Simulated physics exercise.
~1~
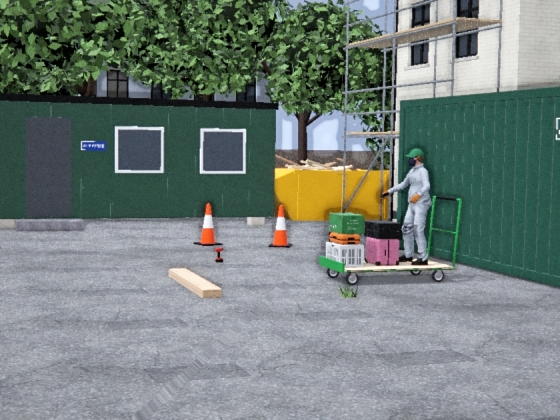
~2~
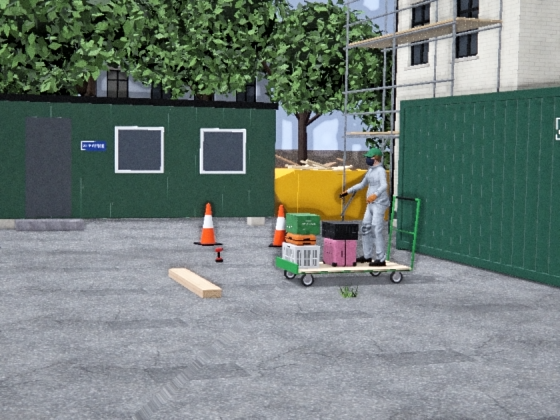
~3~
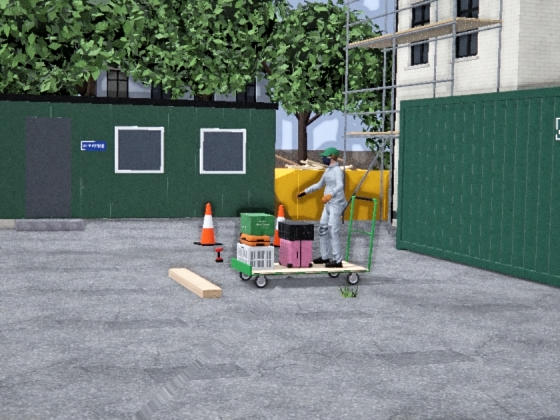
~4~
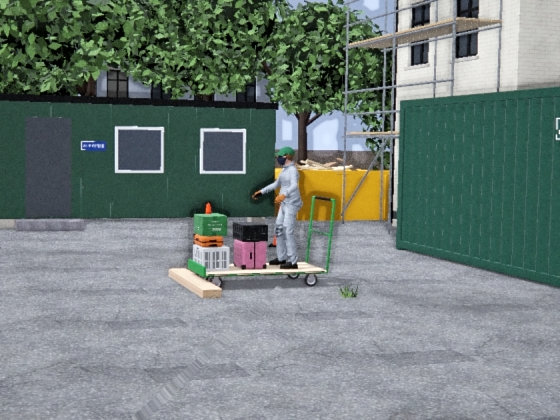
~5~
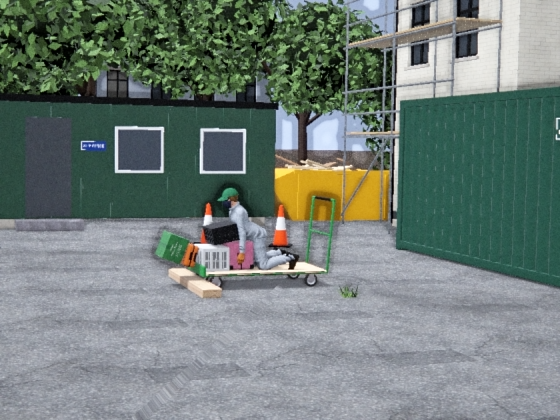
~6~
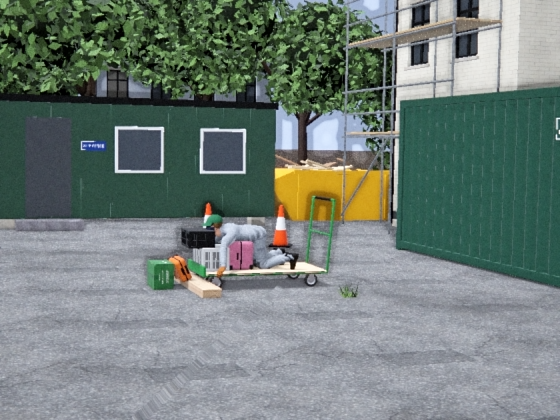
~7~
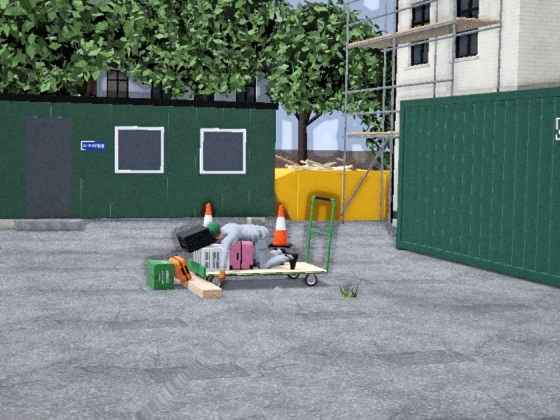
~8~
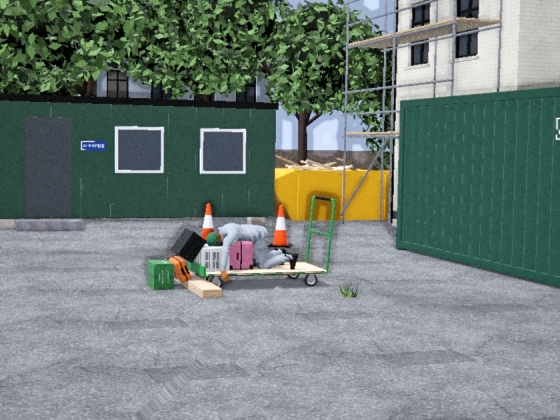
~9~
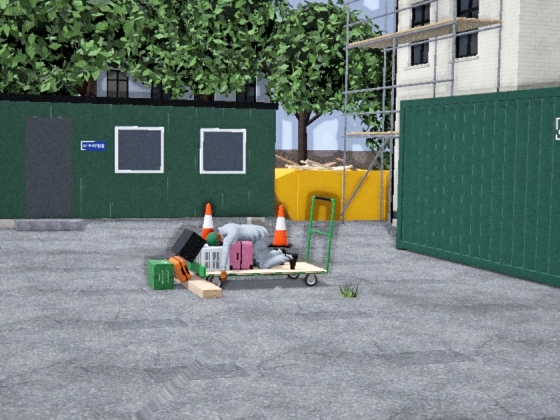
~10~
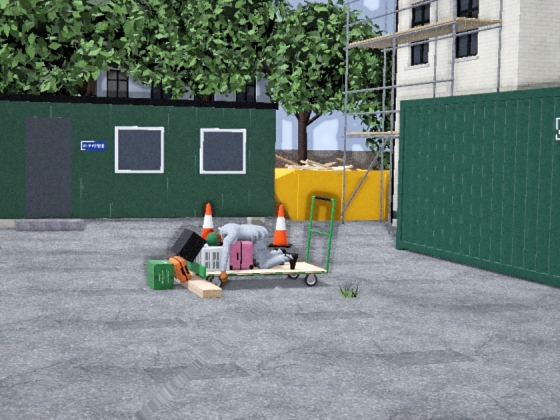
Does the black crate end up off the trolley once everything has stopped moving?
Yes, the black crate ends off the deck. It slides forward after the trolley stops at the kerb, tips past the front edge and comes to rest tilted.
